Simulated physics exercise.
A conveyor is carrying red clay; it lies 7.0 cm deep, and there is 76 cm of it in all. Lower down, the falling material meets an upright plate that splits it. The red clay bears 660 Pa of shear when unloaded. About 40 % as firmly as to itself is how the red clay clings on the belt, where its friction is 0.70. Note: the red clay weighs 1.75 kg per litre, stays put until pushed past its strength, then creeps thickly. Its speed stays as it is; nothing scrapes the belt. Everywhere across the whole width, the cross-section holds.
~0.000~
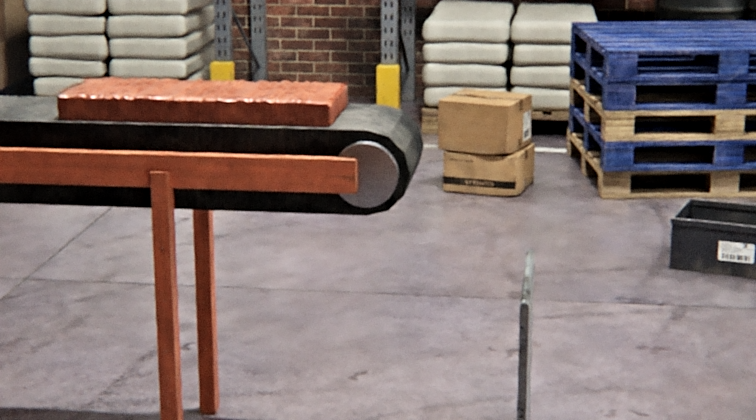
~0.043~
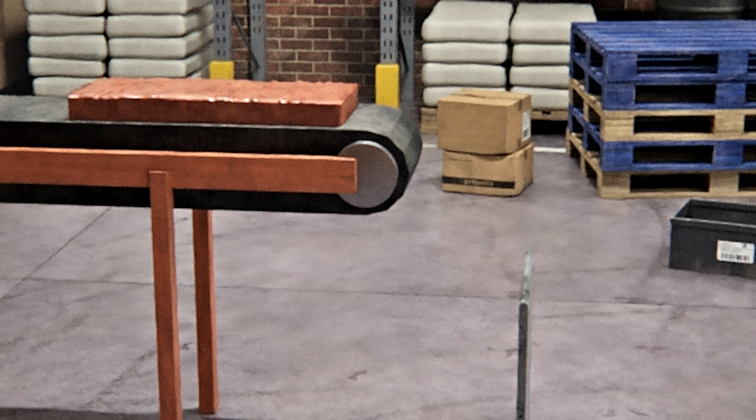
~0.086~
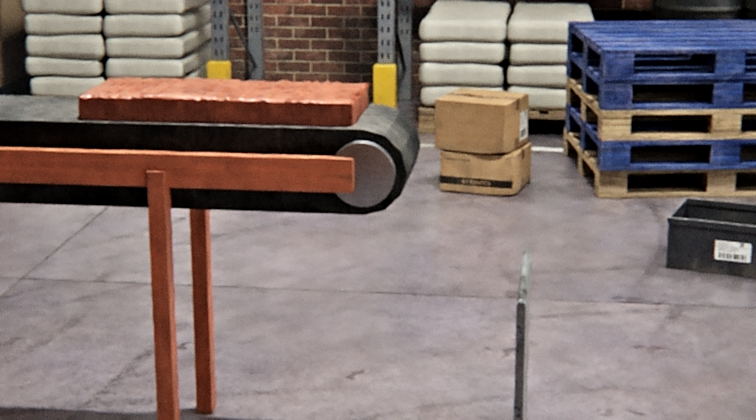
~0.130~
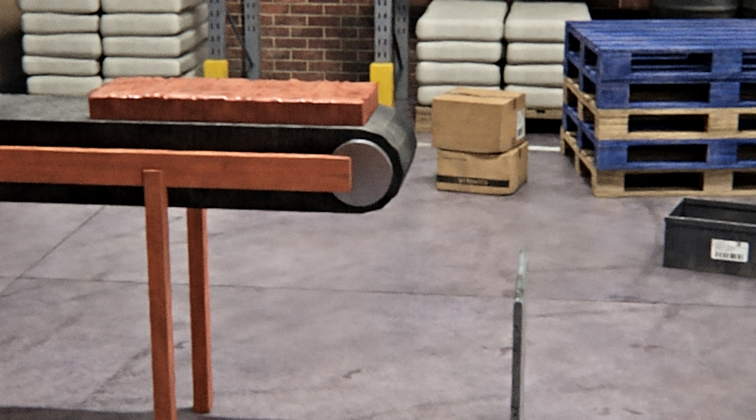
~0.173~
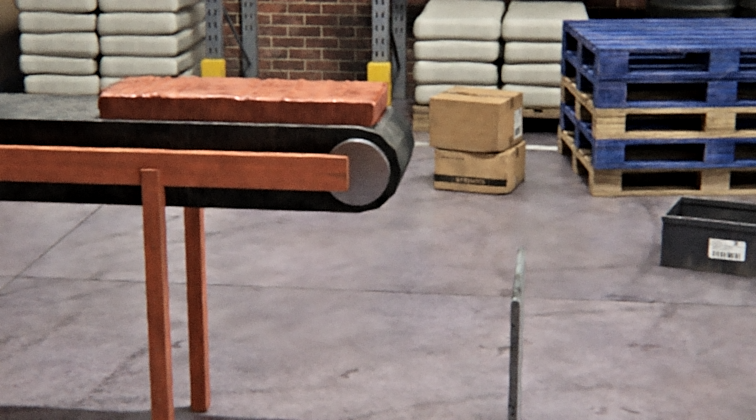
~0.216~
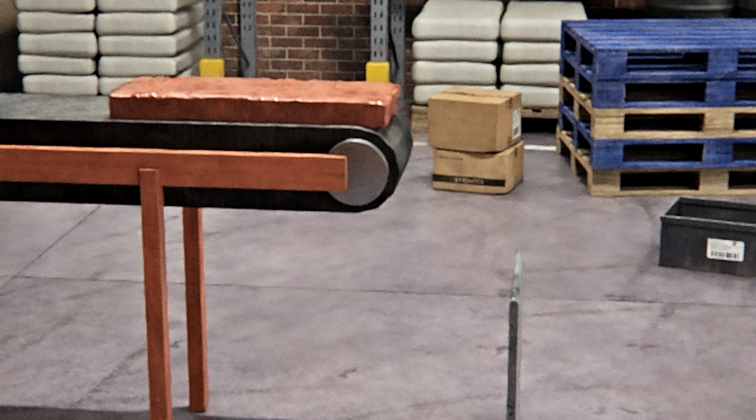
We see a slab of red clay riding slowly to the right along a dark conveyor belt in a warehouse, its front end edging over the roller, while a thin upright plate stands lower down to the right.
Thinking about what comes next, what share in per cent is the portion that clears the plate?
It should be roughly 0 %.
After 0.49 s, 0 % is beyond the plate's line.
After 0.82 s, 0 % is beyond the plate's line.
After 1.15 s, 0 % is beyond the plate's line.
After 1.48 s, 0 % is beyond the plate's line.
After 2.72 s, 0 % is beyond the plate's line.
